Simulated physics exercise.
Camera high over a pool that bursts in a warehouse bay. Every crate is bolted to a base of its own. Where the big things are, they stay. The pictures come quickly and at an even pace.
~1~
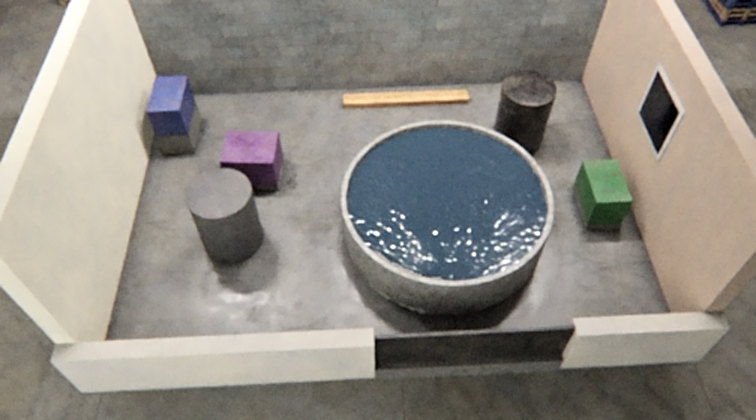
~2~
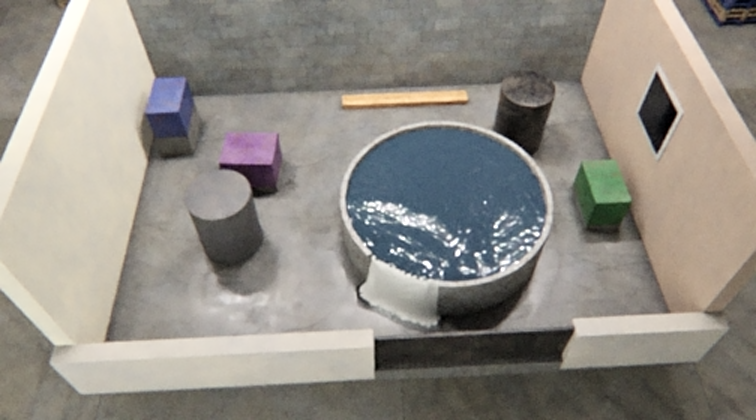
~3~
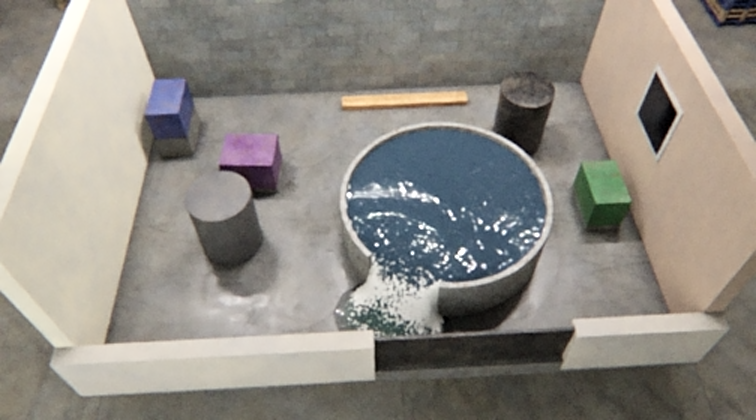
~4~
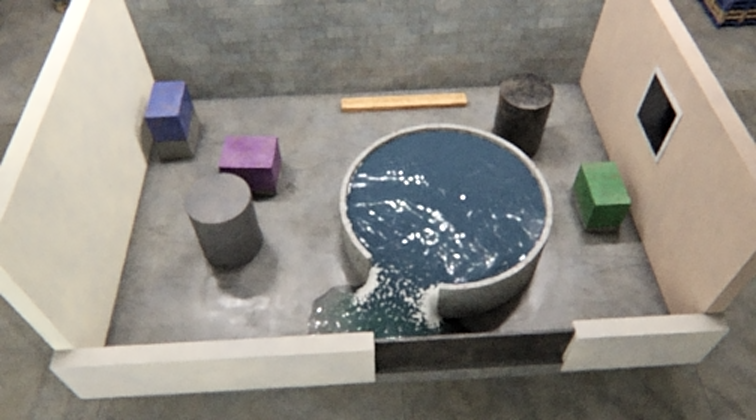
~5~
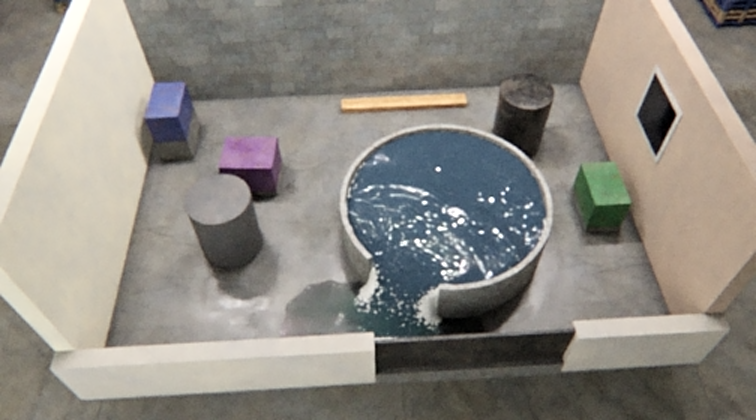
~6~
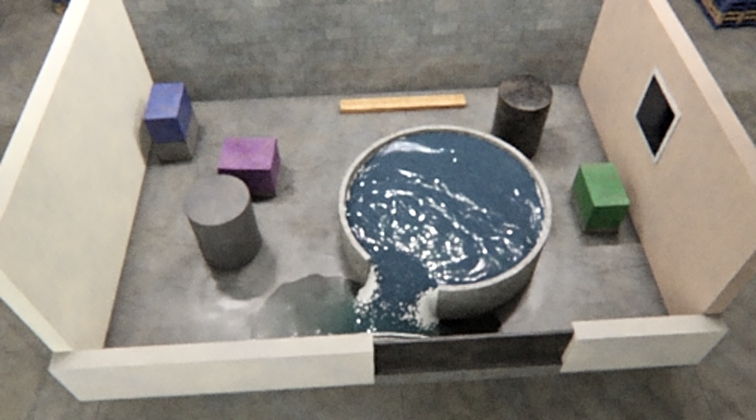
A round grey pool of dark blue water stands right of centre in a walled warehouse bay, seen from high above by a camera that barely shifts. Blue and purple blocks and a grey cylinder sit left, a wooden plank behind, a dark barrel and green block right. The pool bursts at its front-left rim, and white, foaming water pours out, spreading leftward across the floor.
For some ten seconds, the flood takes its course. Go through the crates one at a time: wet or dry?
Crate by crate: Blue crate dry, green crate wet, purple crate wet.
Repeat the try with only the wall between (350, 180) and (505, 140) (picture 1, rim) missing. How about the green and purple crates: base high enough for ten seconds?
Observed: Green is doused; purple is doused.
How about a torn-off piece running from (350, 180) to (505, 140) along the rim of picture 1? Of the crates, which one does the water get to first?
Answer: The purple one.
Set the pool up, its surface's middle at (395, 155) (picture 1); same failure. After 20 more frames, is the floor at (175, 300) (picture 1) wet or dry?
My call is that the spot is drenched.
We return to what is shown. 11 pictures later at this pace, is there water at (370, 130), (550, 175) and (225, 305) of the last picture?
First spared, second spared, third inundated.
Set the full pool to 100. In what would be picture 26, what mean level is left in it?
Around 56 percent.
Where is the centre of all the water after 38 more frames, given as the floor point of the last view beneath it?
Close to (365, 230), I reckon.
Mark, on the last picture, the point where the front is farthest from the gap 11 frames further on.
Estimated pixel: (142, 187).
A moment on, water covers 25 % of the floor; the blue crate not reached, the green crate not reached, the purple crate not reached.
Next, water covers 35 % of the floor; the blue crate not reached, the green crate water round its plinth, the purple crate not reached.
Then, water covers 55 % of the floor; the blue crate water round its plinth, the green crate water round its plinth, the purple crate water round its plinth.
Later, water covers 90 % of the floor; the blue crate water round its plinth, the green crate water round its plinth, the purple crate water round its plinth.
In the end, water covers 100 % of the floor; the blue crate stayed above the water, the green crate was topped, the purple crate was topped.
